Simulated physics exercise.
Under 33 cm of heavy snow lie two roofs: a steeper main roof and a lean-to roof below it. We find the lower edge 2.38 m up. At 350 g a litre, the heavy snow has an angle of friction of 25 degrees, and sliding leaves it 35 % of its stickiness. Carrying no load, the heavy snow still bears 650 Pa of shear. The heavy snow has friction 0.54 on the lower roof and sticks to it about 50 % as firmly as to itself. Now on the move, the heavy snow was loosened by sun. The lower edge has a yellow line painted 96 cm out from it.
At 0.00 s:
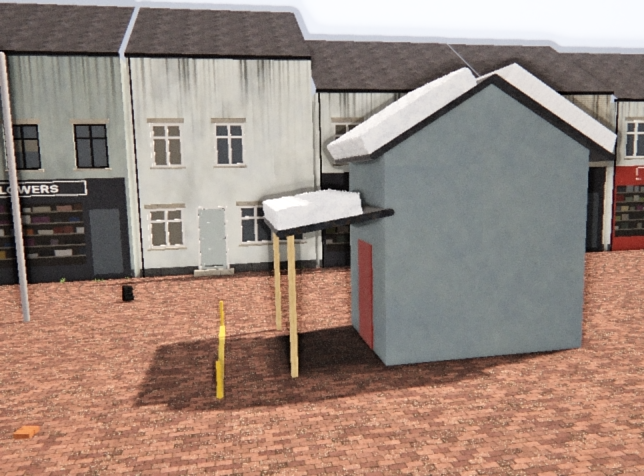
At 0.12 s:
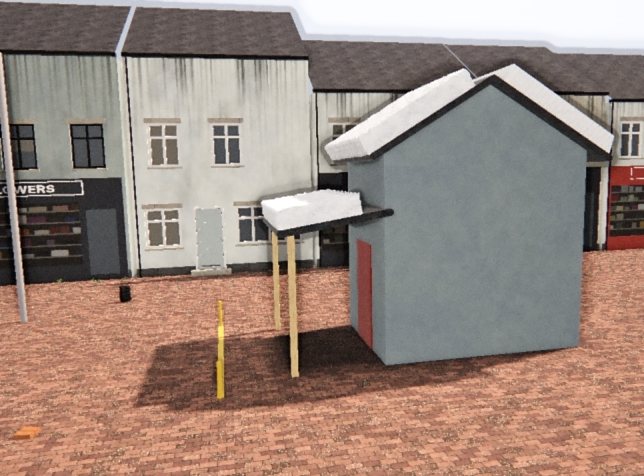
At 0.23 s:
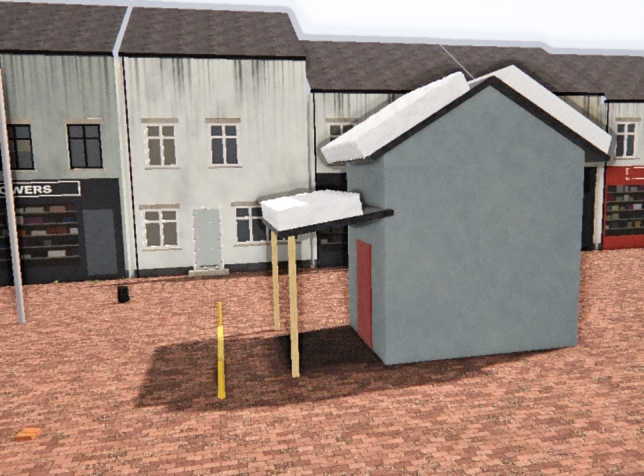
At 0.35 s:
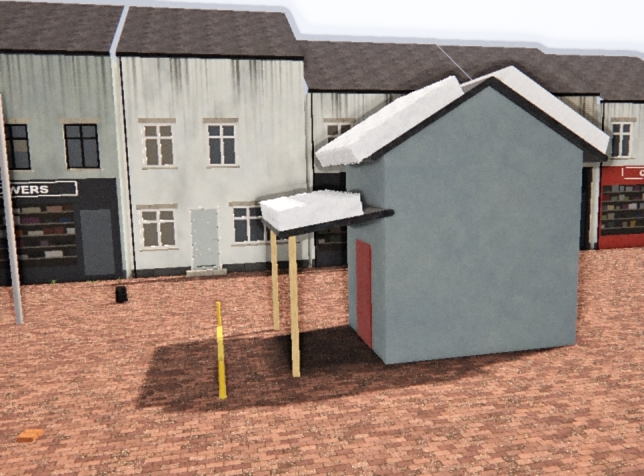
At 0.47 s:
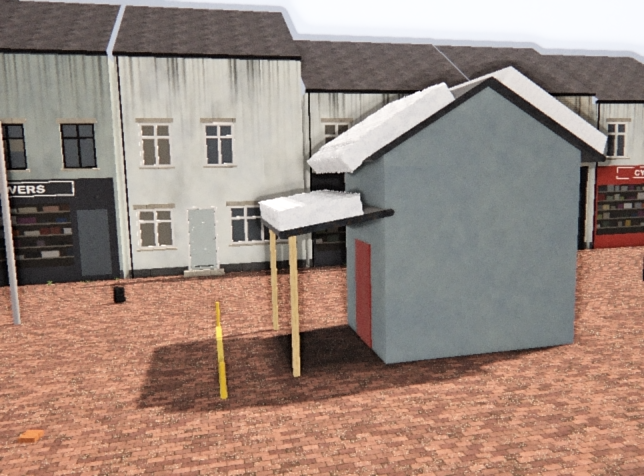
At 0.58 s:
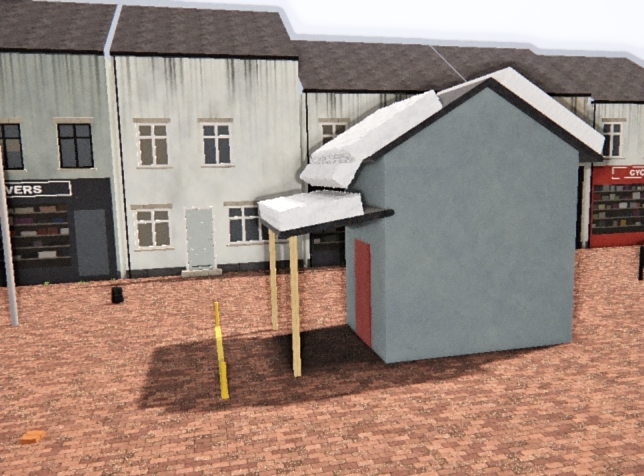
At first, thick white snow covers the main roof of a blue-grey building and the lower lean-to roof on its left. The snow on the main roof's left slope creeps downward, then slides farther over the edge, its overhanging end cracking and drooping close above the lean-to's snow.
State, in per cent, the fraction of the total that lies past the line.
35 per cent.
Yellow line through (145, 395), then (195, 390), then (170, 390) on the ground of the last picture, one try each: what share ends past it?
Respectively about 9 in a hundred, 25 in a hundred and 16 in a hundred.
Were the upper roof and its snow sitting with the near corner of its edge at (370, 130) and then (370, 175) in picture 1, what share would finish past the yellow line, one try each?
Around 55 percent, then around 16 percent.
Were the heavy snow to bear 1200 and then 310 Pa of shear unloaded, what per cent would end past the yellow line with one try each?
First 30 %, second 45 %.
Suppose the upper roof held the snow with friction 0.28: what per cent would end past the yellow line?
Then about 20 %.
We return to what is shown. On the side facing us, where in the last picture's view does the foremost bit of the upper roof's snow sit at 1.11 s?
Roughly at the pixel (266, 209).
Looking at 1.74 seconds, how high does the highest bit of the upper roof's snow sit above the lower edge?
Roughly 0.6 m.
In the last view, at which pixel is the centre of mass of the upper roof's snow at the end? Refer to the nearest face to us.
You'll find it around (225, 325).
After 1.11 s, none is below the lower edge and 0 % is past the line.
After 1.74 s, 37 % is below the lower edge and 18 % is past the line.
After 2.37 s, 54 % is below the lower edge and 35 % is past the line.
After 3.00 s, 54 % is below the lower edge and 35 % is past the line.
After 3.80 s, 54 % is below the lower edge and 35 % is past the line.
